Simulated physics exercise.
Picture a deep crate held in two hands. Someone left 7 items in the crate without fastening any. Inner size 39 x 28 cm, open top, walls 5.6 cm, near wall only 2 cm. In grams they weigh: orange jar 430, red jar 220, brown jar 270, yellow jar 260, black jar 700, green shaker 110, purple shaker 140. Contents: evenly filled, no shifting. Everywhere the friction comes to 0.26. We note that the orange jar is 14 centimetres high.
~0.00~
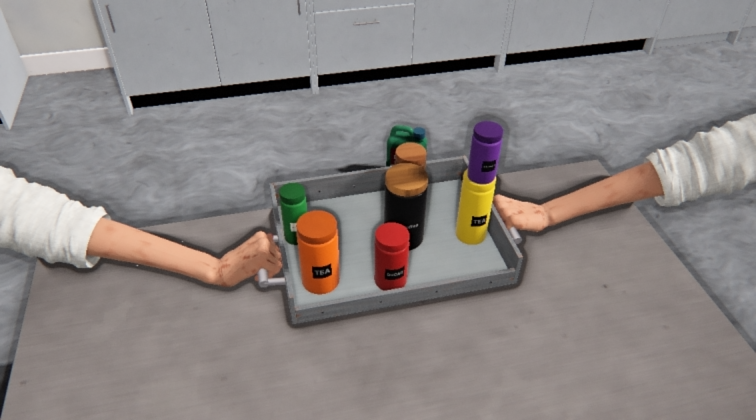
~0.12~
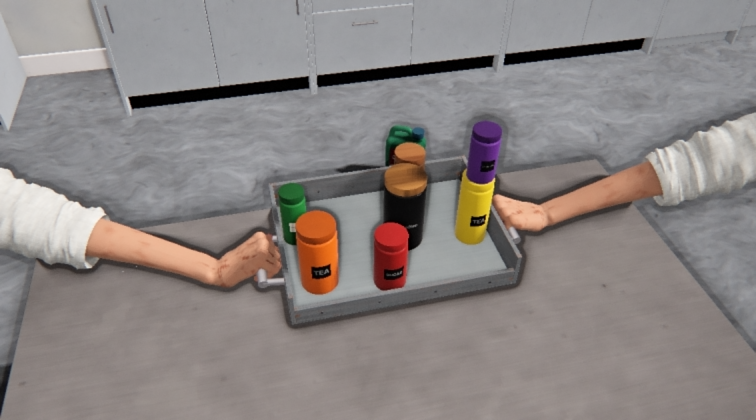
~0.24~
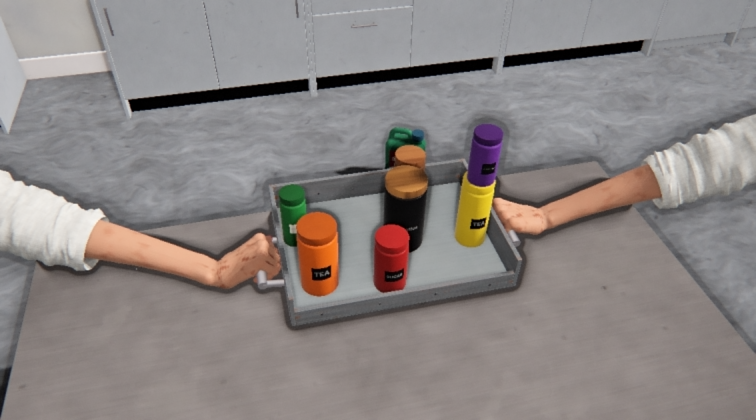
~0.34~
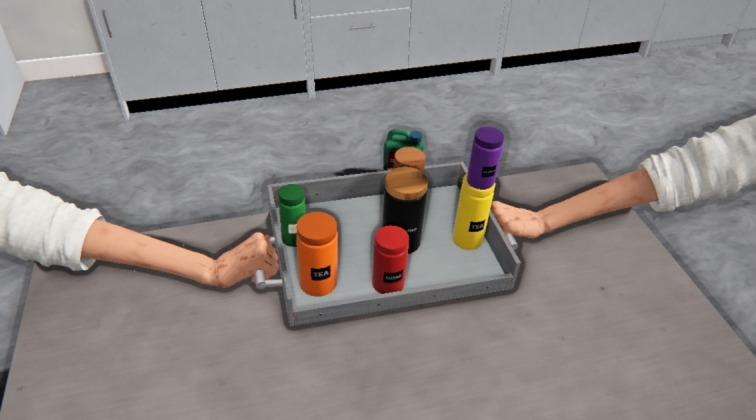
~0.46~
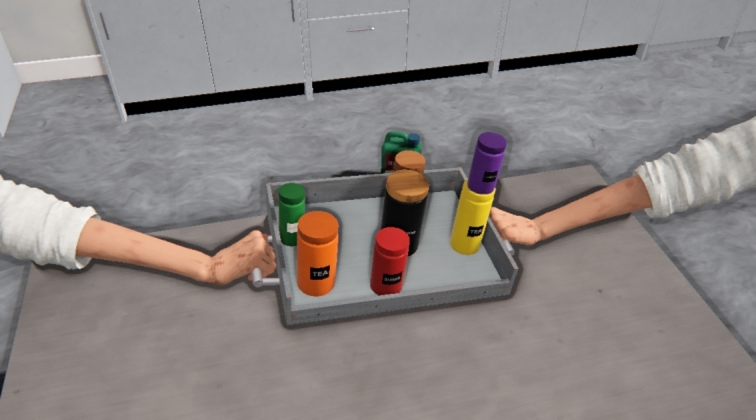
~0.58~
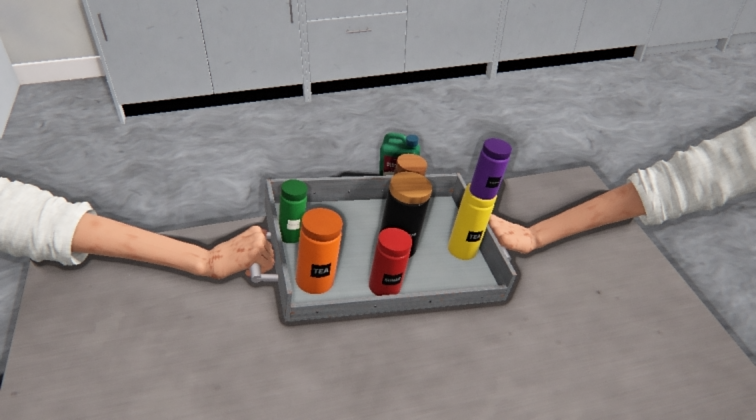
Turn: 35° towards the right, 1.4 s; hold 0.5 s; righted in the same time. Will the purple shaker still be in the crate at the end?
Out.
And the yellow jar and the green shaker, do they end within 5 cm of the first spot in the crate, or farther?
As for the yellow jar, it remains where it was, and the green shaker winds up somewhere else.
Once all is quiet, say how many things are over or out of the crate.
So, 1 in all.
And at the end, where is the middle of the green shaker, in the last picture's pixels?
Its middle comes to rest around (428, 187).
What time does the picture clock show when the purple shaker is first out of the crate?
At around 1.0 seconds on the pictures' clock.
After 1.08 s, crate tipped 29°, right side down; purple shaker now out of the crate; brown jar slid 6 cm; black jar slid 6 cm.
After 1.18 s, crate tipped 31°, right side down; red jar slid 12 cm; green shaker slid 12 cm; orange jar slid 12 cm.
After 1.28 s, crate tipped 33°, right side down; orange jar slid 21 cm; red jar slid 19 cm; green shaker slid 21 cm.
After 2.68 s, crate tipped 18°, right side down; red jar slid 19 cm; orange jar slid 26 cm; green shaker slid 29 cm.
At rest (3.9 s), out of the crate, purple shaker; not toppled but over 5 cm from the start, orange jar, red jar, brown jar, black jar and green shaker; the last one in place, give or take 5 cm. In the last view, purple shaker near (564, 319).
